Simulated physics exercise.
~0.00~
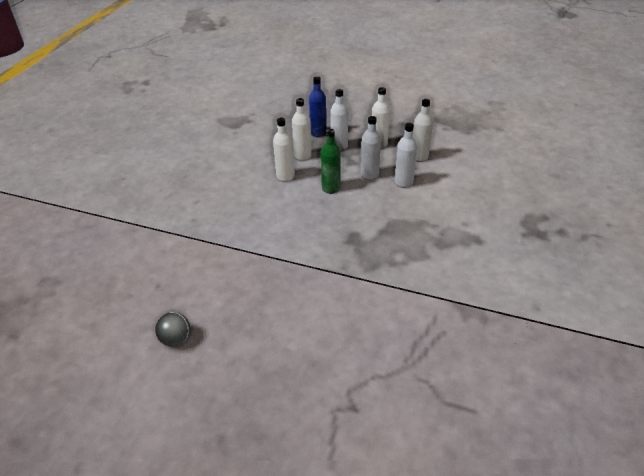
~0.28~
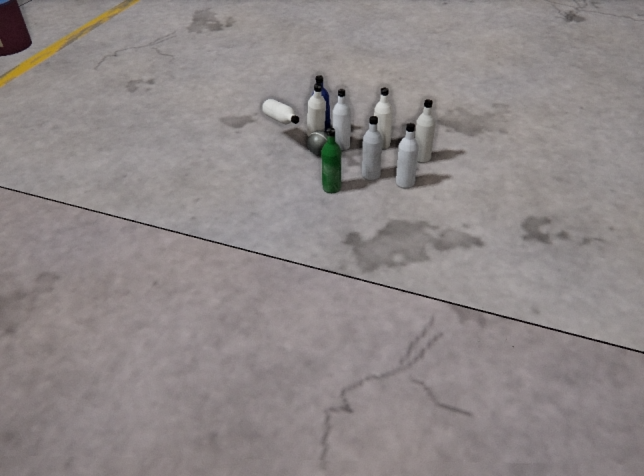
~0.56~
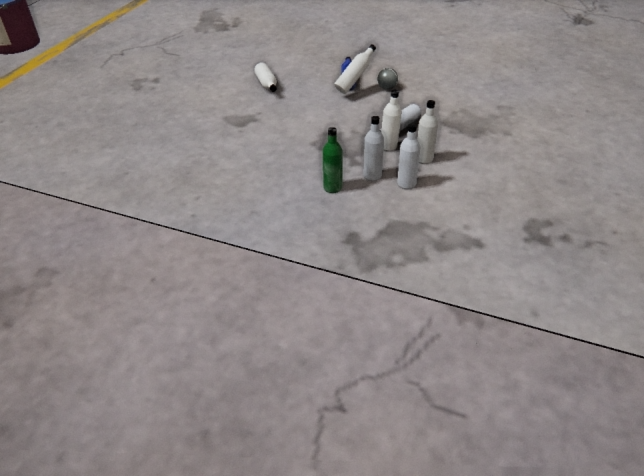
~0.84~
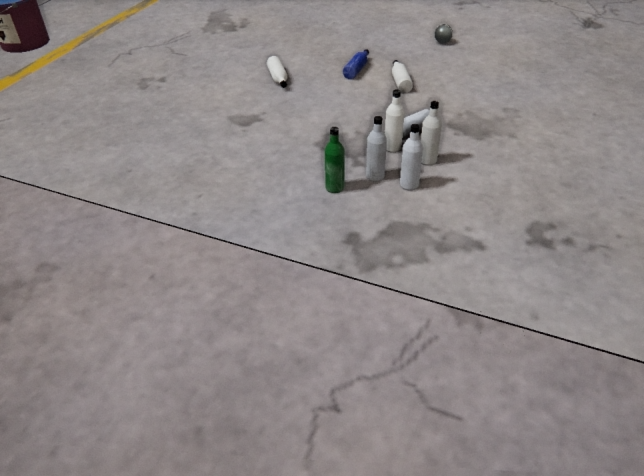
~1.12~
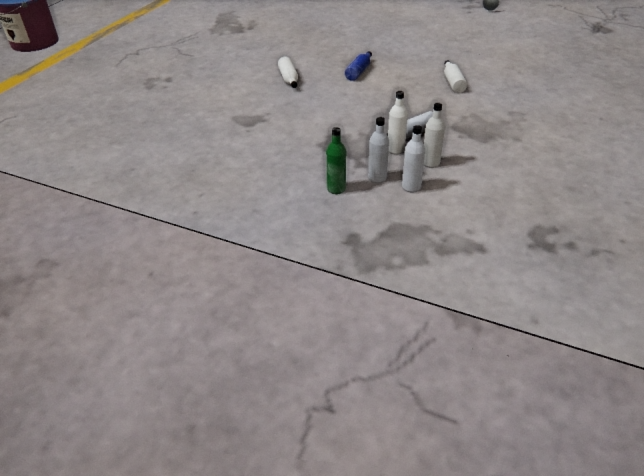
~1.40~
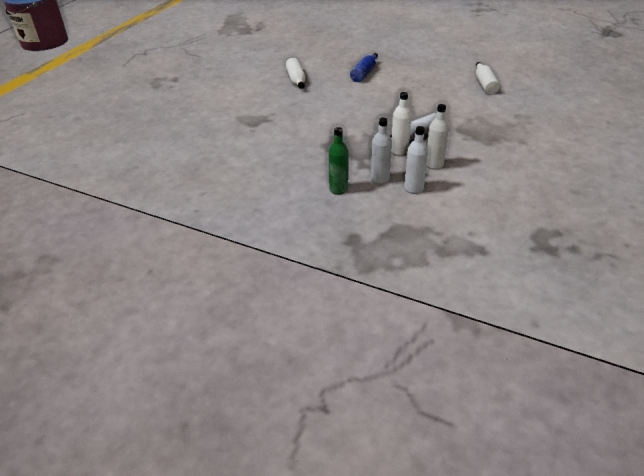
In the video, a grey ball rolls across a concrete floor into a group of nine capped bottles, knocking over a blue one and three pale ones, then rolls out of view at the top, leaving the green bottle and four others standing.
